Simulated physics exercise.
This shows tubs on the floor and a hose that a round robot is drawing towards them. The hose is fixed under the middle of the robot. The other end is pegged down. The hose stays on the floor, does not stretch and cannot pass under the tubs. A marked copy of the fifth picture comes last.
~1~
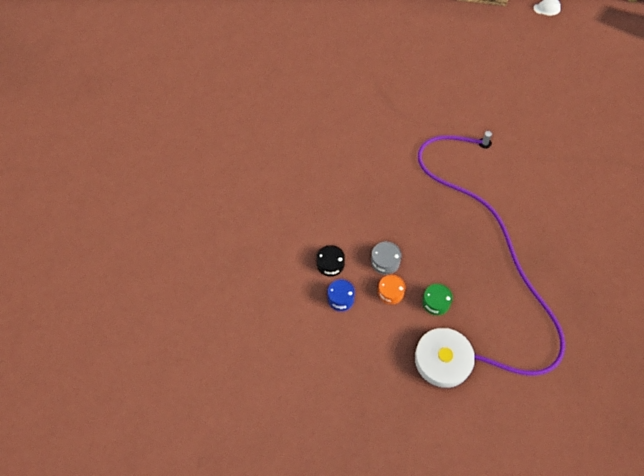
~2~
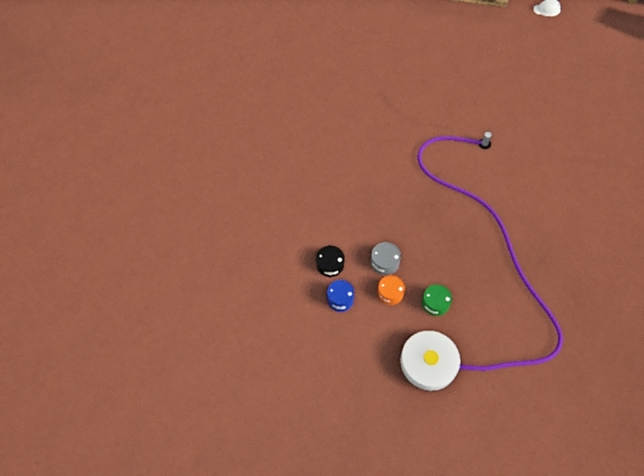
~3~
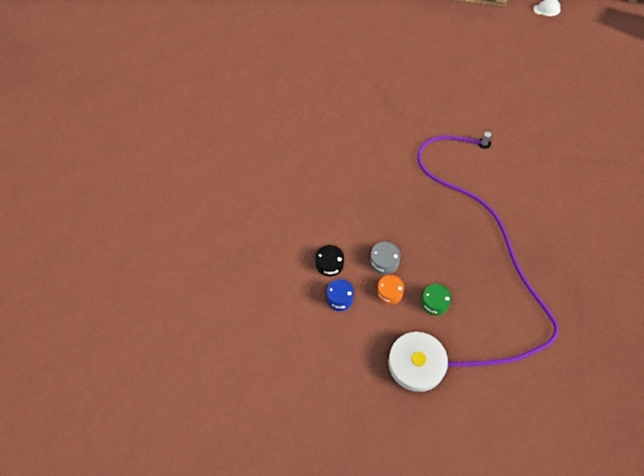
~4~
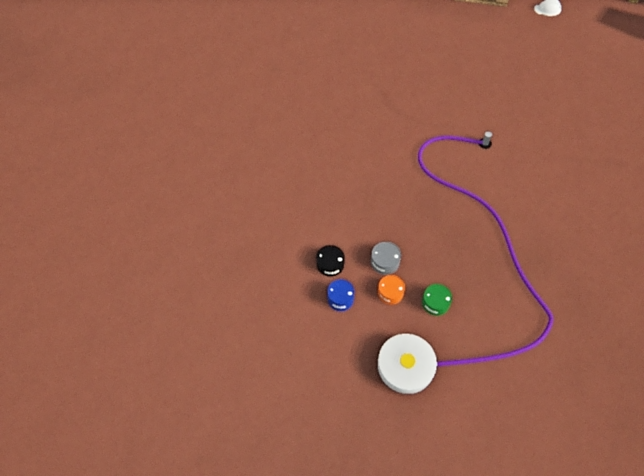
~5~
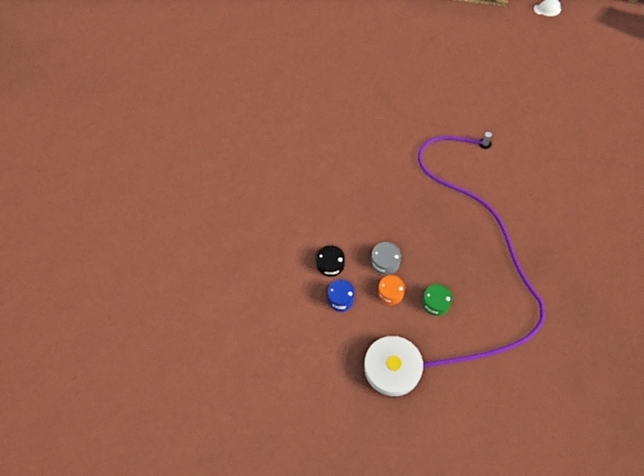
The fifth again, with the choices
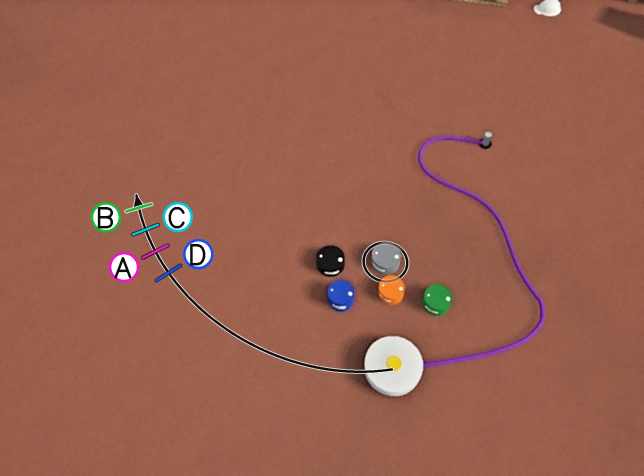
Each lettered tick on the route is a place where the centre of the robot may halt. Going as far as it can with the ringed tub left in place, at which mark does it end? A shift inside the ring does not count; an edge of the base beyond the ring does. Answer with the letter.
Up to mark A.
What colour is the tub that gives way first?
The green tub.
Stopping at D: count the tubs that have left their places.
One.
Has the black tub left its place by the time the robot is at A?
By then, no.
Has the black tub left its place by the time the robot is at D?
By then, no.
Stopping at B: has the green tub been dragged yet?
Yes.
On the marked copy, A at (155, 251); B at (139, 208); C at (146, 230); D at (169, 273); the ring at (385, 262); the route from (392, 369) via (214, 320) to (136, 195).
Following A. Soon after the start, robot (286, 356); grey tub (386, 258).
Later, robot (200, 306); grey tub (386, 258).
In the end, robot (153, 247); orange tub (387, 286); blue tub (341, 291); grey tub (385, 258); green tub (409, 272); the grey tub is still in its ring.
As for the rest, B drags the ringed tub to (366, 238); C drags the ringed tub to (375, 247); D is safe but short.
